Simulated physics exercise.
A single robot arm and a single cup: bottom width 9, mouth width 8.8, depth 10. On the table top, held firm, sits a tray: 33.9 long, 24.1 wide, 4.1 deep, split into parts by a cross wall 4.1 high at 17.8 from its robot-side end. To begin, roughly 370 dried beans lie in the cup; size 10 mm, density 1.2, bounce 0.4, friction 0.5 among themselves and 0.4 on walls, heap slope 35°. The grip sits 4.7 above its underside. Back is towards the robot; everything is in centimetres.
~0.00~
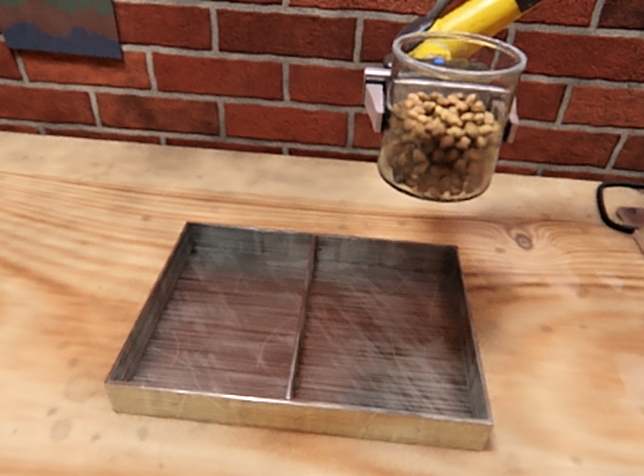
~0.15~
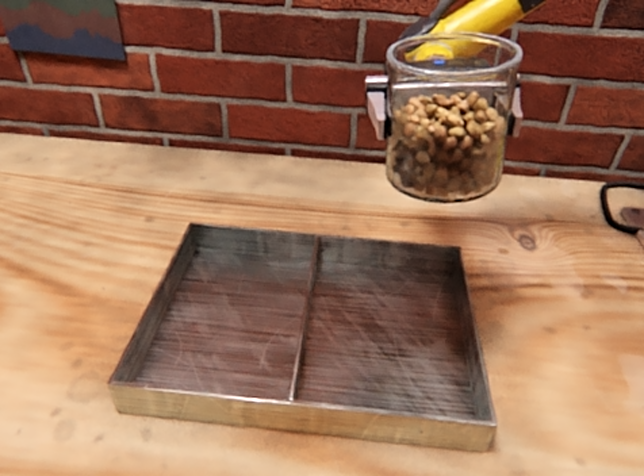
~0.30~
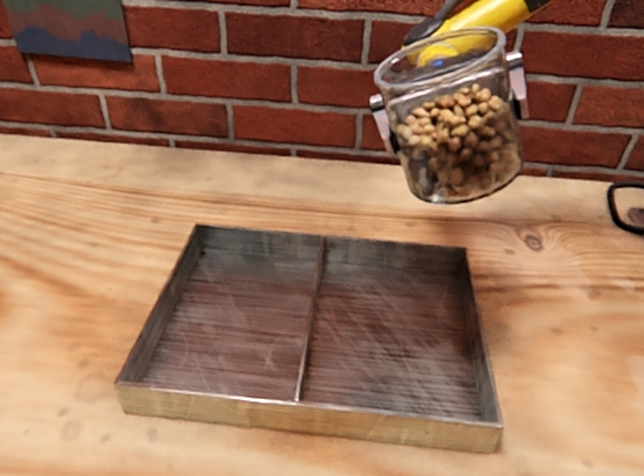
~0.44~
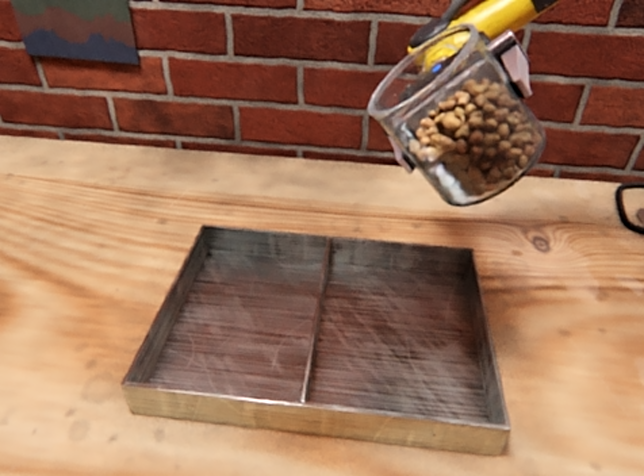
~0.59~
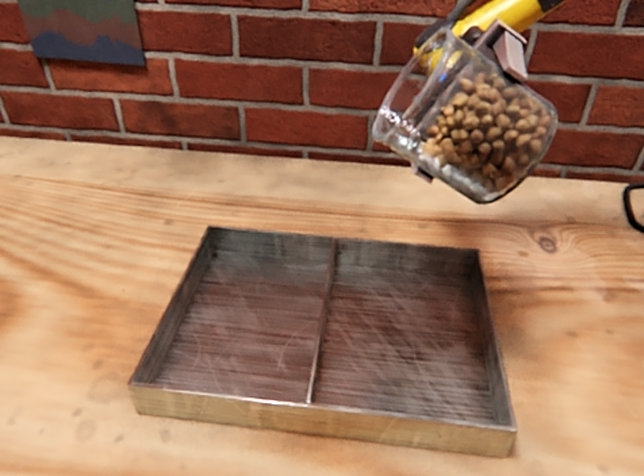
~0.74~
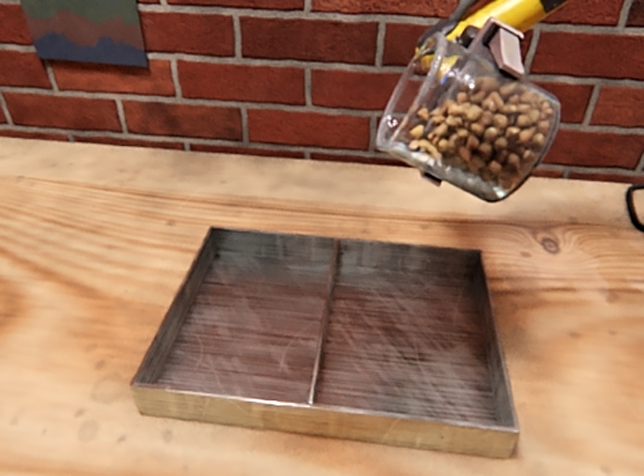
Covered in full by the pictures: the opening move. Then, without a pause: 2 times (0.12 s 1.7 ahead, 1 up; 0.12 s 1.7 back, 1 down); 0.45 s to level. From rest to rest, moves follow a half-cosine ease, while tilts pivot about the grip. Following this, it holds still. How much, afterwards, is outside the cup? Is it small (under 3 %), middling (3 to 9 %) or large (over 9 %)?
Small.
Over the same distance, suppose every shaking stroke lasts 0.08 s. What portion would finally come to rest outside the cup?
About 10 per cent in that case.
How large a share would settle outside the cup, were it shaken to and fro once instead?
In that case it would be roughly 0 per cent.
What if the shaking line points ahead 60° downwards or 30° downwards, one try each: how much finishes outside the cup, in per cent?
First try about 0 %, second try about 0 %.
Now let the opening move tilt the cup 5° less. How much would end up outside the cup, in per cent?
Then something close to 0 in a hundred.
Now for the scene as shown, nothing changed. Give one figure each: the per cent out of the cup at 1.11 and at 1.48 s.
Readings in order: 0, 0.
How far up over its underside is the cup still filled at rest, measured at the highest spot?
Roughly 9.0 centimetres.
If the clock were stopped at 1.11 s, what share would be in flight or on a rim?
Around 0 per cent of the load.
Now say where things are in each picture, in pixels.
Cup middle at (444, 118), level; upper third of the load around (446, 119), from x 385 to 495, top at y 95; 366 in the cup, in the first picture.
Cup middle at (447, 118), tilted 6° forward; upper third of the load around (453, 119), from x 395 to 500, top at y 95, in the second picture.
Cup middle at (452, 119), tilted 23° forward; upper third of the load around (469, 118), from x 400 to 510, top at y 90, in the third picture.
Cup middle at (457, 120), tilted 43° forward; upper third of the load around (482, 113), from x 415 to 530, top at y 80, in the fourth picture.
Cup middle at (462, 122), tilted 60° forward; upper third of the load around (492, 108), from x 425 to 540, top at y 75, in the fifth picture.
Cup middle at (464, 122), tilted 66° forward; upper third of the load around (497, 110), from x 410 to 545, top at y 80; 366 in the cup, in the sixth picture.
By 1.11 s, tilted 66° forward, highest piece 29 above the table; 366 in the cup.
By 1.48 s, tilted 24° forward, highest piece 30 above the table; 366 in the cup.
By 1.87 s, level, highest piece 30 above the table; 366 in the cup.
By 2.92 s, level, highest piece 30 above the table; 366 in the cup.
Final count, 366 in the cup. That is 0 % outside the cup.
